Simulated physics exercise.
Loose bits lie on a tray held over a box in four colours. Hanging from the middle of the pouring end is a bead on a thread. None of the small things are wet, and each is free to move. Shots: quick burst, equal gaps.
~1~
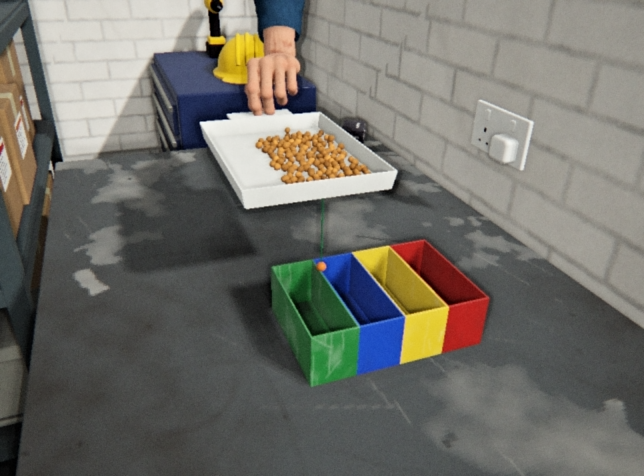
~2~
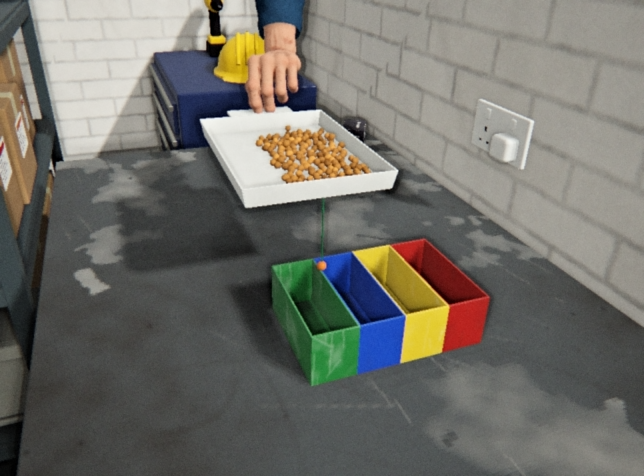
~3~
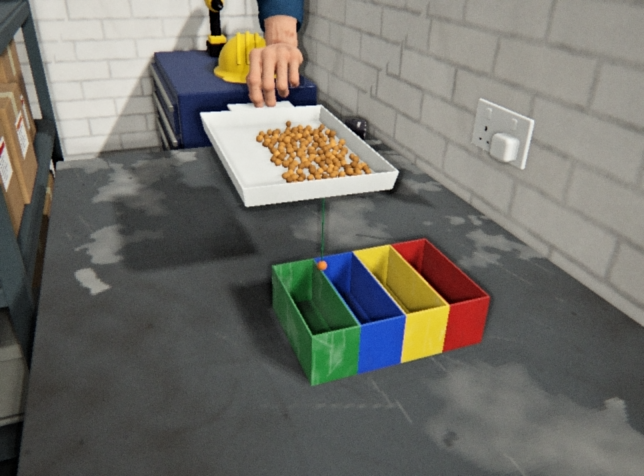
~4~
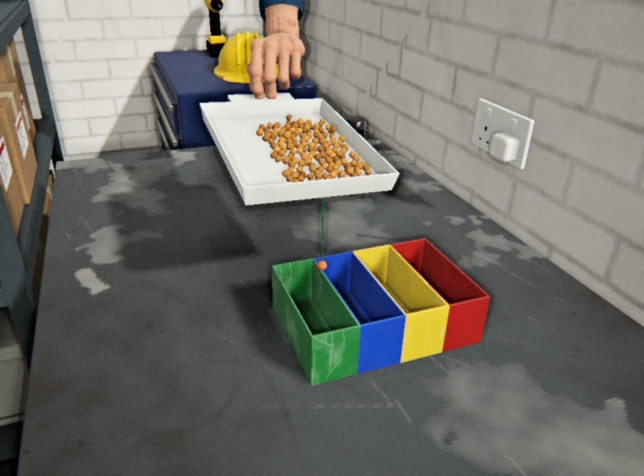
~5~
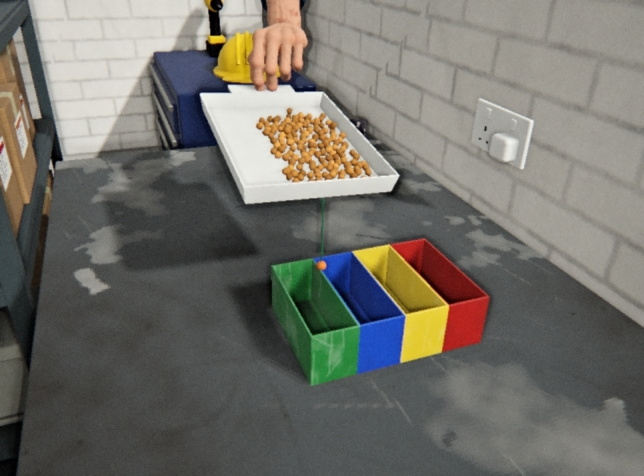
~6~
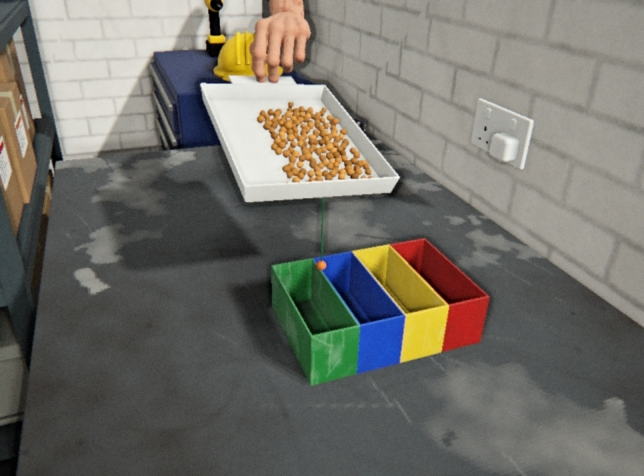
A hand slightly tilting a white tray of roasted chickpeas above a box with green, blue, yellow and red compartments.
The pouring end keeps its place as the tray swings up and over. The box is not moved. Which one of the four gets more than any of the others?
Most: Yellow.
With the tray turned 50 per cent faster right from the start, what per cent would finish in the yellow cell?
About 50 per cent.
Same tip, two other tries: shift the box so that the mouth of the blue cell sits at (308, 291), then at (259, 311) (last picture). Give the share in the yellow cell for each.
Close to 30 in a hundred first, close to 0 in a hundred second.
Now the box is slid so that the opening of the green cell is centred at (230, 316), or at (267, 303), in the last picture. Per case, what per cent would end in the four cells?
Close to 50 in a hundred, followed by close to 100 in a hundred.
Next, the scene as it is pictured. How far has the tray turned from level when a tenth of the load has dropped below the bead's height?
About 105°.
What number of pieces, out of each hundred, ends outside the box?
My estimate is close to 0 %.
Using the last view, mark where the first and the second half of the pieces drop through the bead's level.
First part (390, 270), rest (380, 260).
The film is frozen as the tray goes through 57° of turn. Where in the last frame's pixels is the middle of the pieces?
About (349, 144).
Soon after the last picture, tray tipped steeply; all on the tray.
A little later, tray tipped right over; all on the tray.
Later still, tray tipped past a quarter turn; about two thirds in the yellow cell; about a third in the blue cell; a small part in the green cell; a stray few in the red cell.
At rest, tray tipped past a quarter turn; about two thirds in the yellow cell; about a third in the blue cell; a small part in the green cell; a stray few in the red cell.
